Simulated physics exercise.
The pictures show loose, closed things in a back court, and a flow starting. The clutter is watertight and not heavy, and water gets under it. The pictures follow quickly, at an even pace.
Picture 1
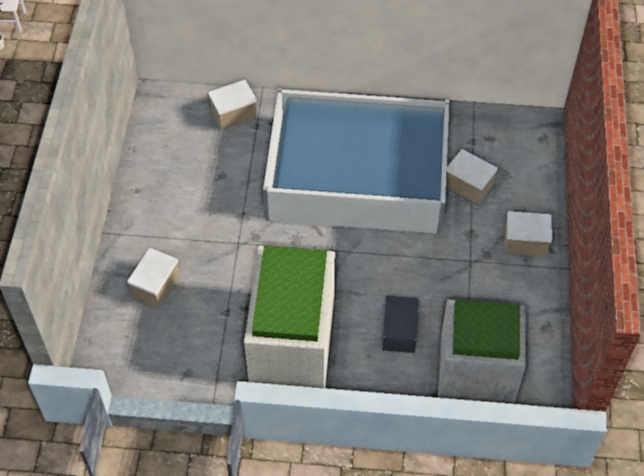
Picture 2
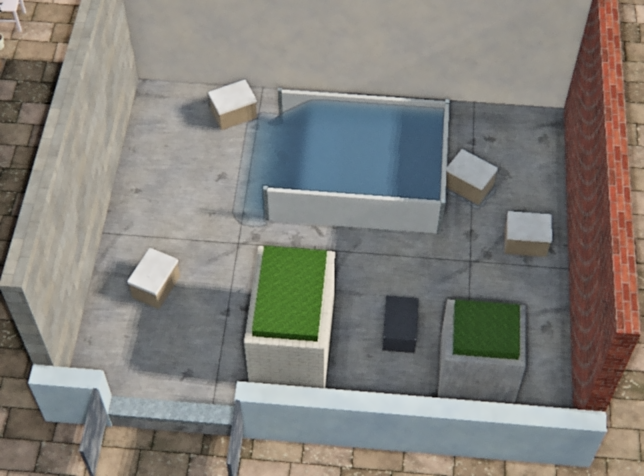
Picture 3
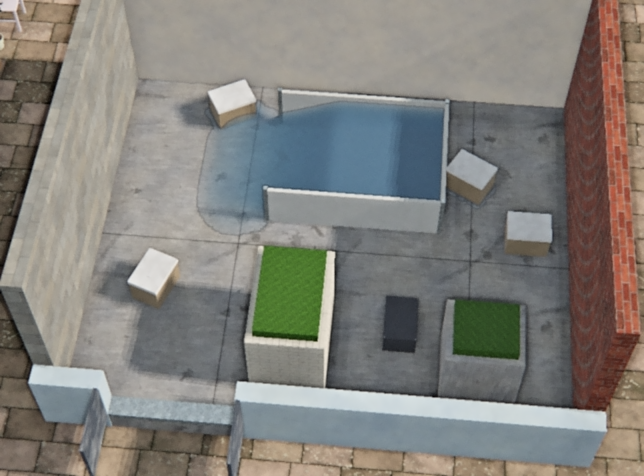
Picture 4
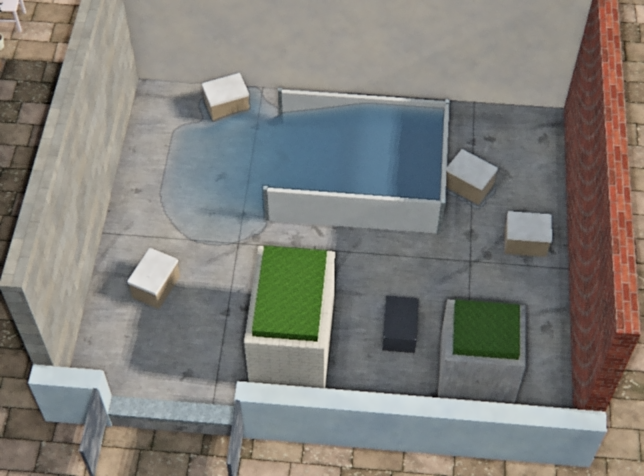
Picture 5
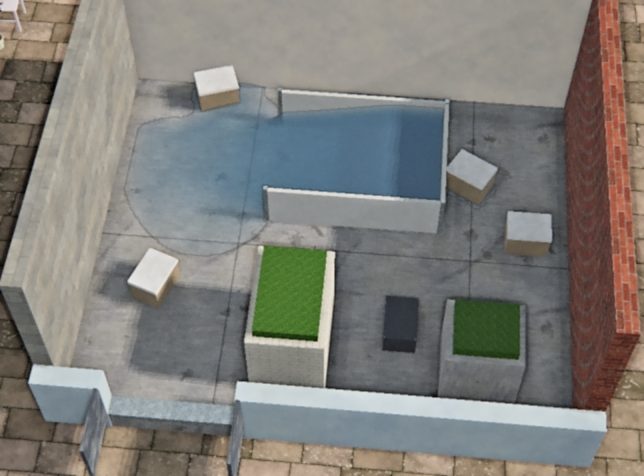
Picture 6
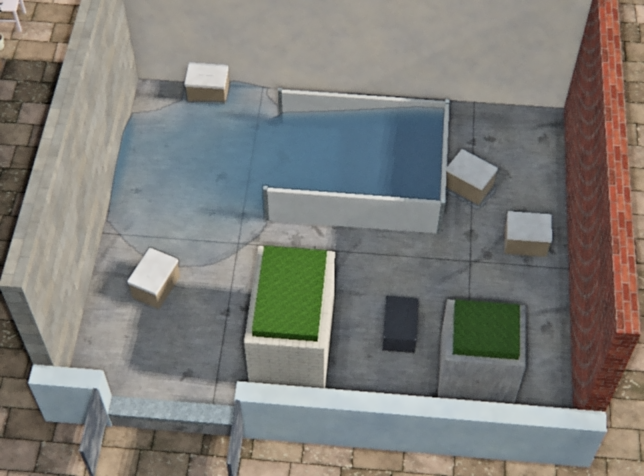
The video shows water flowing out of the open left side of a raised pool in a walled courtyard and spreading across the paving toward the left wall, shifting one nearby box slightly left while the other boxes stay still.
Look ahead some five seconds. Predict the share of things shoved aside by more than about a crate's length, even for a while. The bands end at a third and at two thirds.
It is one to two thirds.
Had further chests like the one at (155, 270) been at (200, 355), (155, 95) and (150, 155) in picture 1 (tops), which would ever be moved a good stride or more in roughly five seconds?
One after the other: Shifted that much, that far or more, pushed that far.
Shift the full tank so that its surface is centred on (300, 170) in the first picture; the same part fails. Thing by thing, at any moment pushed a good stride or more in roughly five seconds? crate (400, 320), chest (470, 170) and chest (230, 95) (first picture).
In that order: Short of that, under that, swept aside.
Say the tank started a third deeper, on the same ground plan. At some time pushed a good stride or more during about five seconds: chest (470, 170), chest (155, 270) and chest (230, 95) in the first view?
In turn: Less than that, shifted that much, swept aside.
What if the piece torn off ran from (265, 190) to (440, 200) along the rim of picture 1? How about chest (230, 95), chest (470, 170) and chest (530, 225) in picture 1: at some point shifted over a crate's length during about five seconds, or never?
As listed: Never so far, not that far, pushed that far.
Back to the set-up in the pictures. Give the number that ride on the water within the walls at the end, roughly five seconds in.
The number is 2.
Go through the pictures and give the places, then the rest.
In the first picture, a chest at (232, 96) rests on the ground; a crate at (401, 318) rests on the ground; 0 of 5 have shifted.
In the second picture, a chest at (232, 96), on the bottom; a crate at (401, 318) rests on the ground; 0 of 5 have shifted.
In the third picture, a chest at (232, 96) rests on the ground; a crate at (401, 318), on the bottom; 0 of 5 have shifted.
In the fourth picture, a chest at (225, 88), on the bottom, close to its start; a crate at (401, 318) rests on the ground; 1 of 5 have shifted.
In the fifth picture, a chest at (216, 79) rests on the ground, a stride from its start; a crate at (401, 318) rests on the ground; 1 of 5 have shifted.
In the sixth picture, a chest at (207, 75) rests on the ground, a stride from its start; a crate at (401, 318), on the bottom; 1 of 5 have shifted.
A moment on, 1 of 5 are well off their spots; 1 afloat.
Next, 1 of 5 are well off their spots; 1 afloat.
Later, 1 of 5 are well off their spots; 1 afloat.
In the end, 1 of 5 are well off their spots, and 2 have been at some point; 2 afloat.
